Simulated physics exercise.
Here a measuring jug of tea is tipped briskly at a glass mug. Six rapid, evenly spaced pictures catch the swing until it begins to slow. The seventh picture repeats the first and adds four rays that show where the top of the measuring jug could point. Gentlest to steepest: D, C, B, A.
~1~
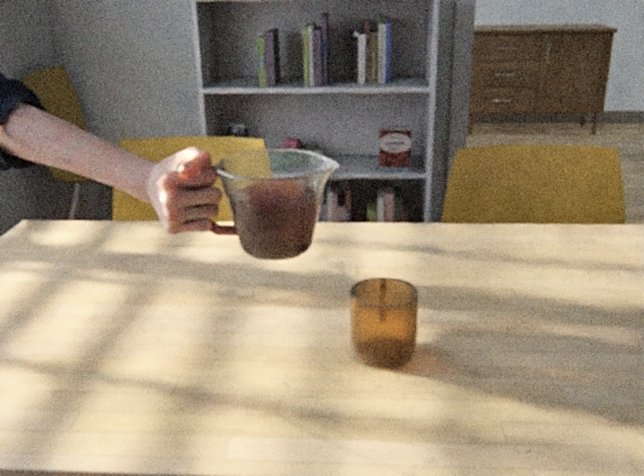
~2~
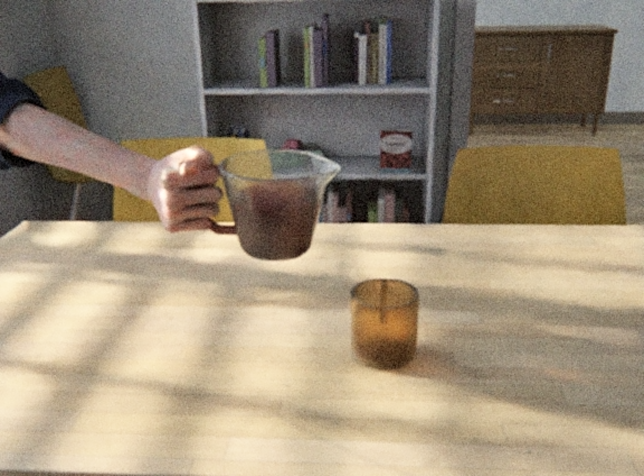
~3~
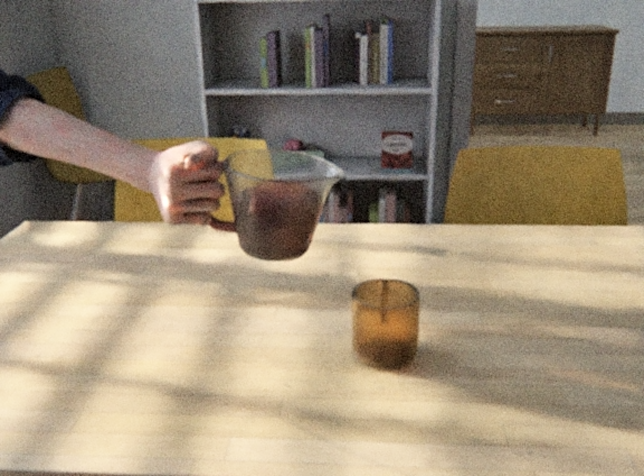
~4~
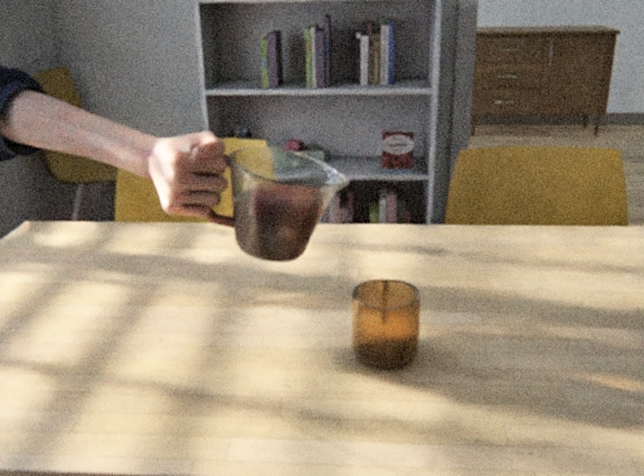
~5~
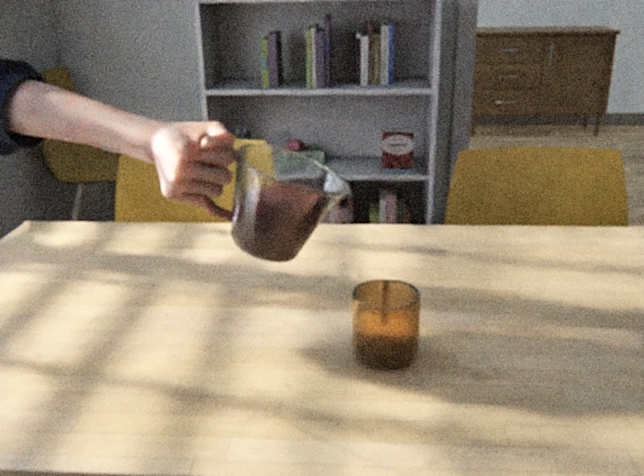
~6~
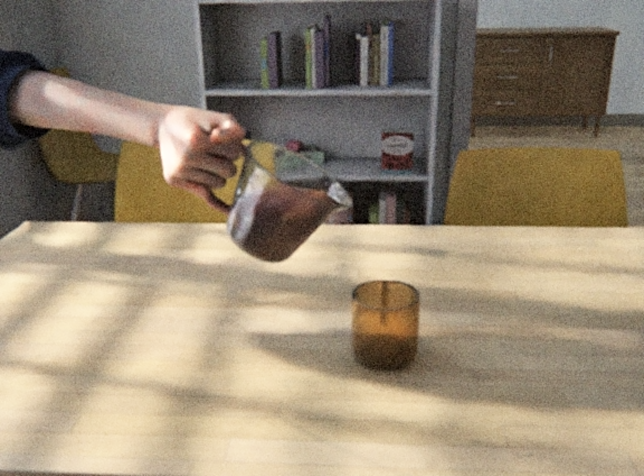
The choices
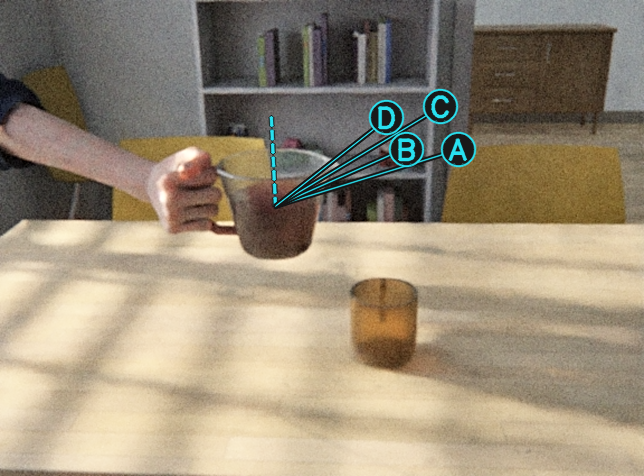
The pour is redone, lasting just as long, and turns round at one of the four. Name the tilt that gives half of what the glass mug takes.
Tilt C.
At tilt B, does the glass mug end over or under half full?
Over.
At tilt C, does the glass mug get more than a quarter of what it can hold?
Yes.
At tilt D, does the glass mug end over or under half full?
Under.
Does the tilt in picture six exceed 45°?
No, it does not.
In cyan, A at (442, 154); B at (389, 155); C at (425, 115); D at (373, 129).
Choosing A, the glass mug ends with about 81 % of what it can hold; 4 % of the tea is spilt.
Choosing B, the glass mug ends with about 68 % of what it can hold.
Choosing C, the glass mug ends with about 50 % of what it can hold.
Choosing D, the glass mug ends with about 34 % of what it can hold.
